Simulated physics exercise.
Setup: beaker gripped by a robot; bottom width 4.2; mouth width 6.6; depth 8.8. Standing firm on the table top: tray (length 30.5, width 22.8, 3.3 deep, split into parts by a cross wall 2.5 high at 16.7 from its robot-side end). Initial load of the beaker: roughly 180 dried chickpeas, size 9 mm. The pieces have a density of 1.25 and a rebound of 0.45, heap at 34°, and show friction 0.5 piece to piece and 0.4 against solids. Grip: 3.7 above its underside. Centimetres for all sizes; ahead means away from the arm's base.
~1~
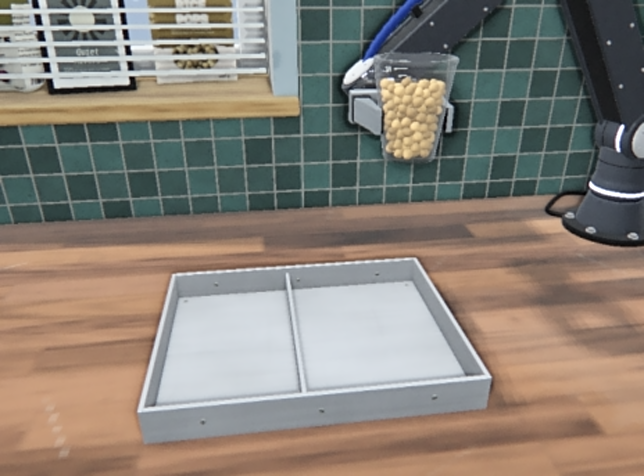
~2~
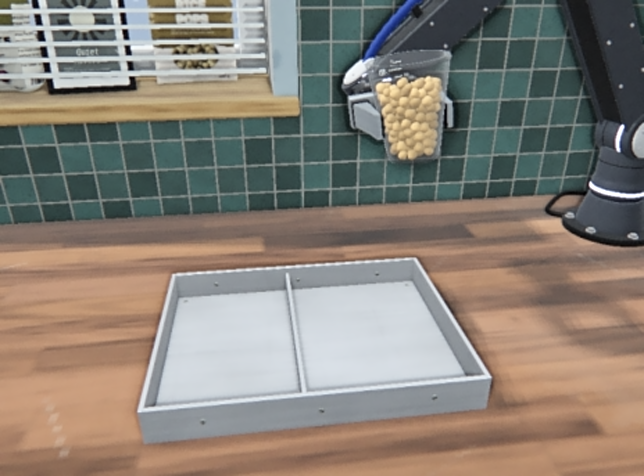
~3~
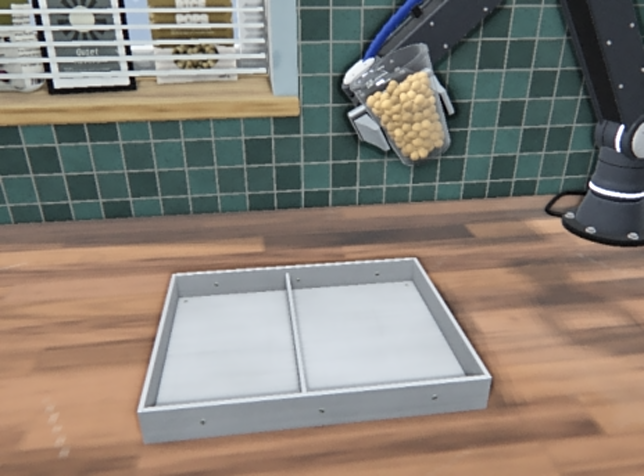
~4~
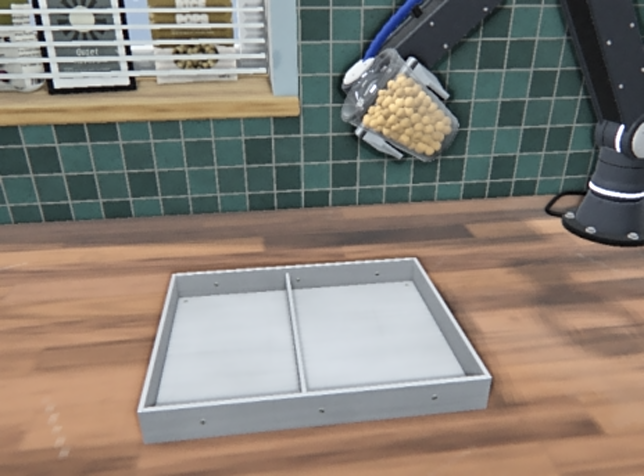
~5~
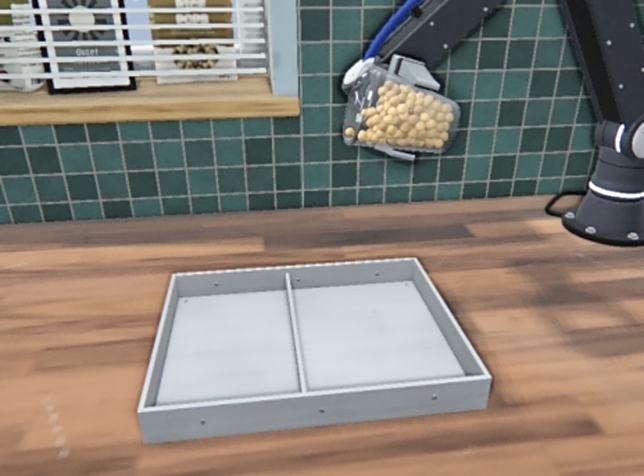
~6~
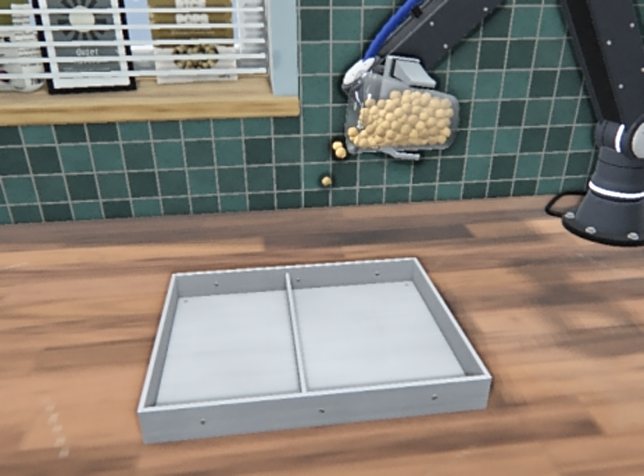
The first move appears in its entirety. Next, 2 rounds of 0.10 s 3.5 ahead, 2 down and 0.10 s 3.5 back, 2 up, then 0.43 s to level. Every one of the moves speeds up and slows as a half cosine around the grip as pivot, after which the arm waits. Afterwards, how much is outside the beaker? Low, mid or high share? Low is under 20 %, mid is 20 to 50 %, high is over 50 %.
A high share.
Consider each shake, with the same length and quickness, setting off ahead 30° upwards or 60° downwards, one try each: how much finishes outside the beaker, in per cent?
Estimates, in order: 100 % then 40 %.
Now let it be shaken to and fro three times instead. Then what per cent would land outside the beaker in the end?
I'd expect something close to 70 per cent.
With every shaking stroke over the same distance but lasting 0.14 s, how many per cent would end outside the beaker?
It would come to roughly 55 %.
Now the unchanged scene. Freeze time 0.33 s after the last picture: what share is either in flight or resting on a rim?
Roughly 19 percent.
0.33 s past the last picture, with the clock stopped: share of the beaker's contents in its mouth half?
Mouth half: Close to 65 per cent.
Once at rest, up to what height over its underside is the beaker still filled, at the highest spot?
The top sits some 4.5 cm up.
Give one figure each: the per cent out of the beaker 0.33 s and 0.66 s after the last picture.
Estimates in order: Close to 45, close to 65.
Then, 0.33 s after the last picture, tilted 82° forward, highest piece 24 above the table; 105 in the beaker, 40 in the far-side part, 5 in the robot-side part, 35 in flight or on a rim.
Then, 0.66 s after the last picture, tilted 27° forward, highest piece 28 above the table; 86 in the far-side part, 61 in the beaker, 34 in the robot-side part, 2 on the table or floor, 2 in flight or on a rim.
Then, 1.03 s after the last picture, level, highest piece 26 above the table; 87 in the far-side part, 61 in the beaker, 35 in the robot-side part, 2 on the table or floor.
Then, 2.08 s after the last picture, level, highest piece 26 above the table; 87 in the far-side part, 61 in the beaker, 35 in the robot-side part, 2 on the table or floor.
Final count, 87 in the far-side part, 61 in the beaker, 35 in the robot-side part, 2 on the table or floor. That is 67 % outside the beaker.
